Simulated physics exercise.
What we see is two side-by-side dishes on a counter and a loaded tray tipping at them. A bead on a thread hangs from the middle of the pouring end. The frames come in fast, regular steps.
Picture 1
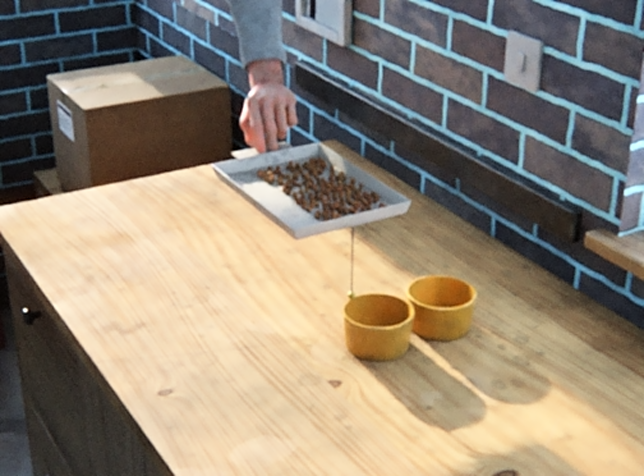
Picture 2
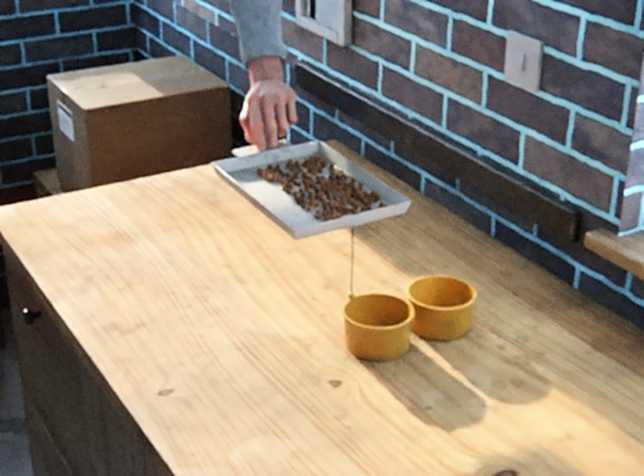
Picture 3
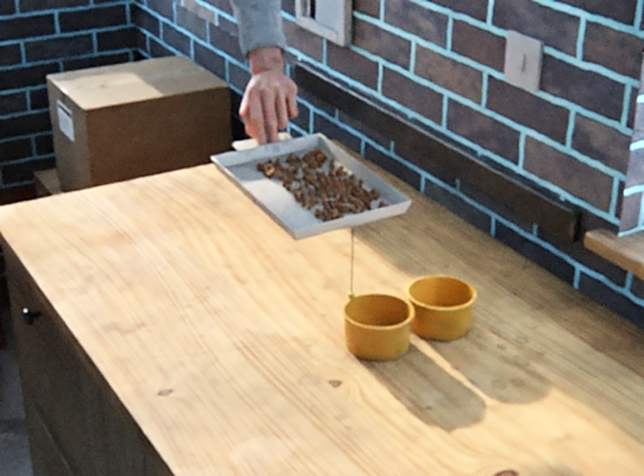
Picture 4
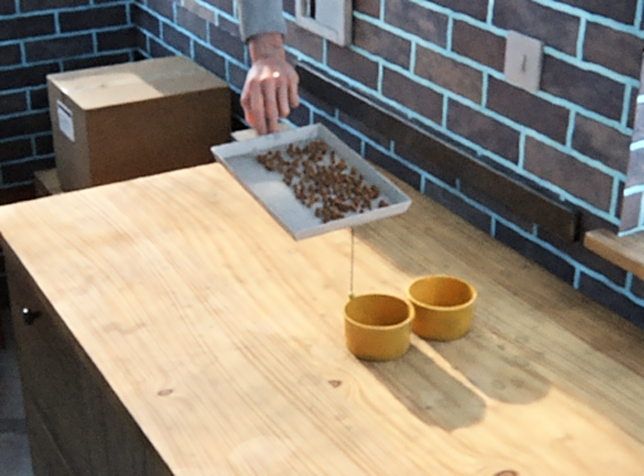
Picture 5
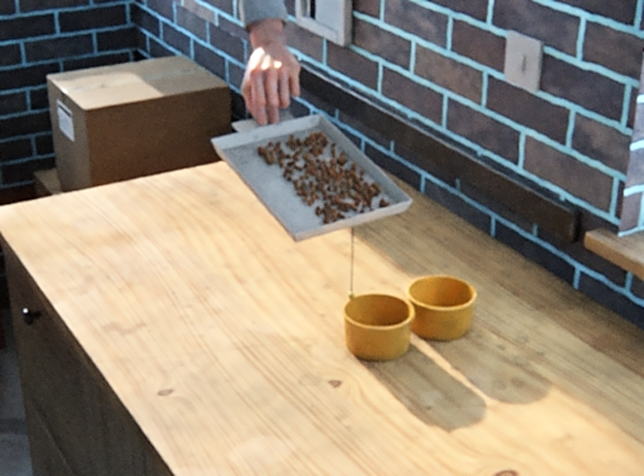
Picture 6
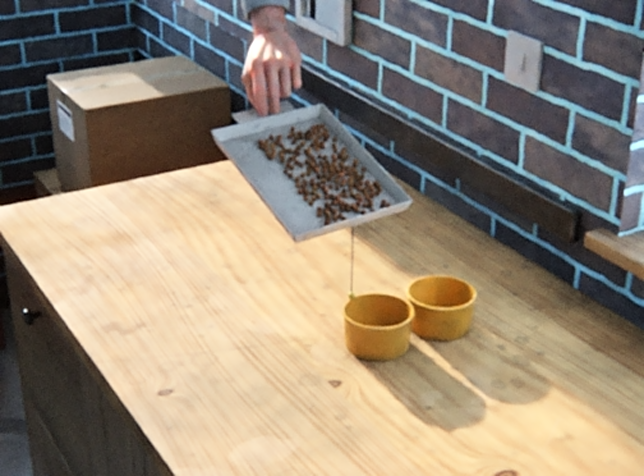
A hand gradually tilting a pale tray of small brown pieces above two yellow dishes on a wooden counter.
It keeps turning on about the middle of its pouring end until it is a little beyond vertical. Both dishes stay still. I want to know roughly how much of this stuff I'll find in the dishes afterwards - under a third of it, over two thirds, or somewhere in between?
You'll find under a third of it in them.
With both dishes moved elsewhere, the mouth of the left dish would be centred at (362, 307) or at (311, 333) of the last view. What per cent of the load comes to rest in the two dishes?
20 and 100 %.
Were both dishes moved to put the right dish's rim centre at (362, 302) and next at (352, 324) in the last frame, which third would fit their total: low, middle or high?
On the first try the answer is the middle third, and on the second it is above two thirds.
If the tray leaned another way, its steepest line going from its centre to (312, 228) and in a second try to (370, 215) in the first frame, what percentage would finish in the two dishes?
Close to 0 percent first and close to 70 percent second.
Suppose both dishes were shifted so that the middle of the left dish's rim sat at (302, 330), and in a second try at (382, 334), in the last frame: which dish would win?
The first setup gives the one at left, the second setup gives the one at left.
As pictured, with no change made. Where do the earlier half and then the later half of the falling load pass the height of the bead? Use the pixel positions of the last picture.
I'd place the first part at (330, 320) and the rest at (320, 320).
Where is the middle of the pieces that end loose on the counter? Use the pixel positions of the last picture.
Somewhere near (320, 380), I think.
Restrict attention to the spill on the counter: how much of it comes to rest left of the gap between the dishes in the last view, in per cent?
It works out at some 90 percent.
Soon, tray tipped steeply; nearly all on the tray; a stray few in the left dish; a small part outside both; a stray few in the air.
A while on, tray tipped past a quarter turn; about a quarter in the left dish; about two thirds outside both; a small part in the air.
Towards the end, tray tipped past a quarter turn; about a quarter in the left dish; most outside both.
Finally, tray tipped past a quarter turn; about a quarter in the left dish; none in the right dish; most outside both.
